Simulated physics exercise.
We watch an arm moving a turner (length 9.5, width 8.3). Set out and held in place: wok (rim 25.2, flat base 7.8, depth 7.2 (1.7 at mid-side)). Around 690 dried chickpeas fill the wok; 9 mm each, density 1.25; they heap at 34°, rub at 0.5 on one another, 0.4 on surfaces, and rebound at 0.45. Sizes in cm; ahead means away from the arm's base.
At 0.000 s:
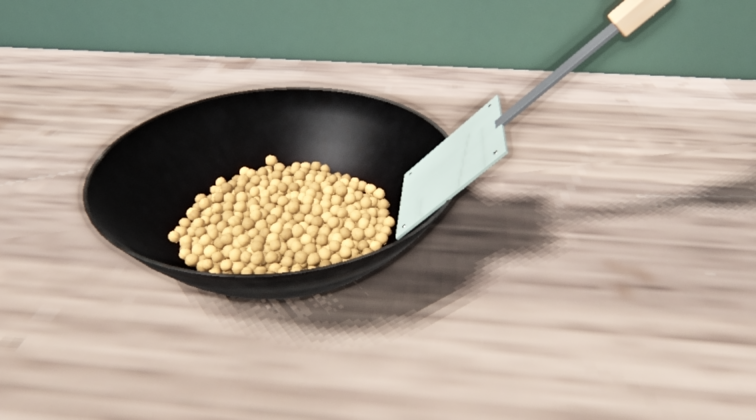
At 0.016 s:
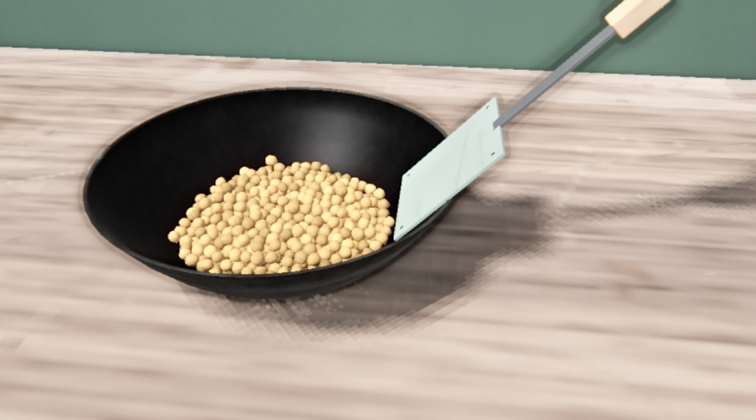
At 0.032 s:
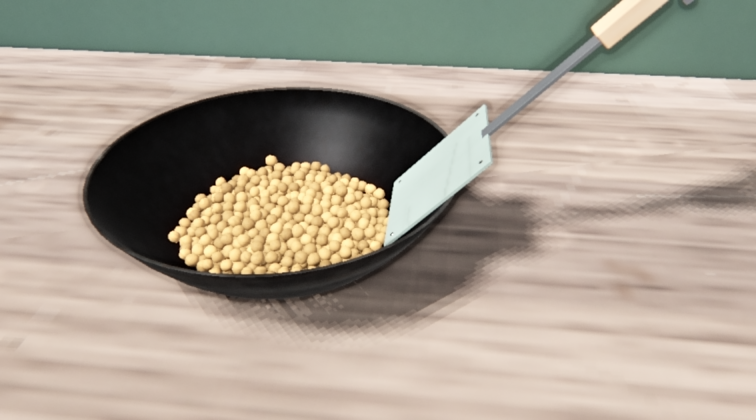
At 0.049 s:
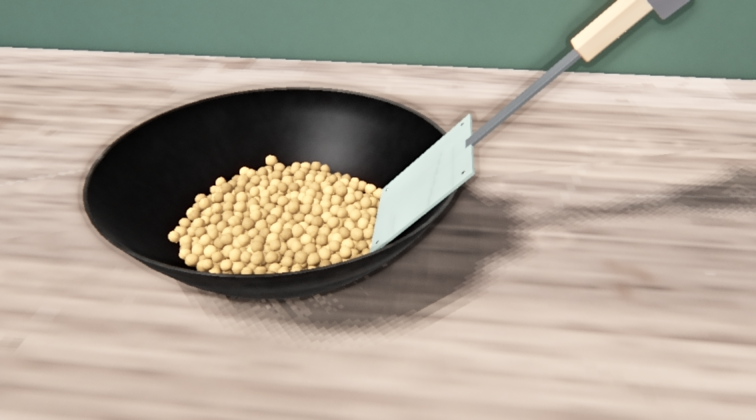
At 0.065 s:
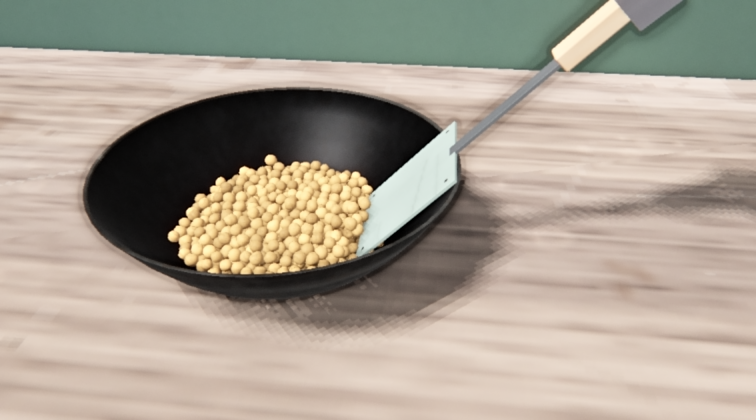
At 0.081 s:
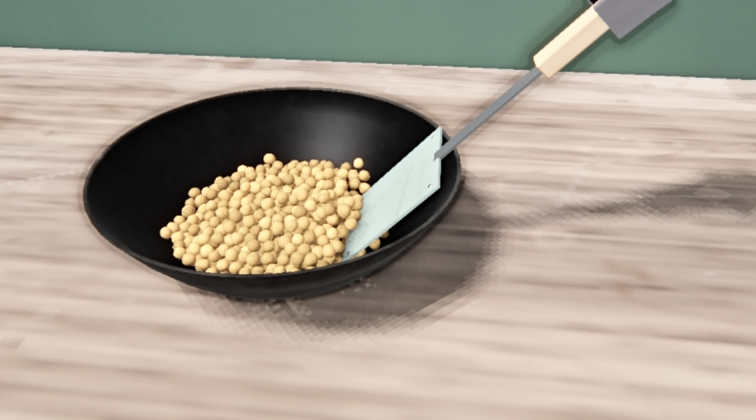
A pale wood-grain surface in front of a plain green wall is seen from above at a slight tilt, and the view stays still. A black wok holding a heap of tan dried chickpeas sits left of centre, with a pale mint turner with a grey shaft and cream handle at its right rim. The turner slides left and down into the wok, then pushes into the heap's right side, shifting some chickpeas slightly.
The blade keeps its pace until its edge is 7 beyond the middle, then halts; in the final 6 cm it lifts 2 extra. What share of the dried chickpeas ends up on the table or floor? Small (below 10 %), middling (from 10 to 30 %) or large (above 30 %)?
Answer: Small; below 10 % of the dried chickpeas finish on the table or floor.
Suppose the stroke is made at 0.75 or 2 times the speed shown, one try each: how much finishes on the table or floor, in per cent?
About 0 and 35 per cent.
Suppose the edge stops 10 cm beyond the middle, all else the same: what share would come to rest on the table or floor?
It would be near 35 per cent.
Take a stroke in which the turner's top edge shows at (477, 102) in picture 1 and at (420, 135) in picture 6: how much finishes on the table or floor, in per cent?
About 10 per cent.
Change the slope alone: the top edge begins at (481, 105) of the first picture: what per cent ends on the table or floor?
About 15 per cent.
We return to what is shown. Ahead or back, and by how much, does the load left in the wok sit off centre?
Roughly 4.5 cm ahead.
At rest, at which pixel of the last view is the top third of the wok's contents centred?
Near (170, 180).
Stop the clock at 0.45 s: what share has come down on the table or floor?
About 5 per cent.
After 0.15 s, sloping 48°, highest piece 7 above the table; 689 in the wok.
After 0.22 s, sloping 48°, highest piece 8 above the table; 689 in the wok.
After 0.45 s, sloping 48°, highest piece 8 above the table; 647 in the wok, 26 on the table or floor, 16 on the blade or in flight.
After 1.50 s, sloping 48°, highest piece 8 above the table; 647 in the wok, 42 on the table or floor.
In the end, 647 in the wok, 42 on the table or floor. That is 6 % on the table or floor.
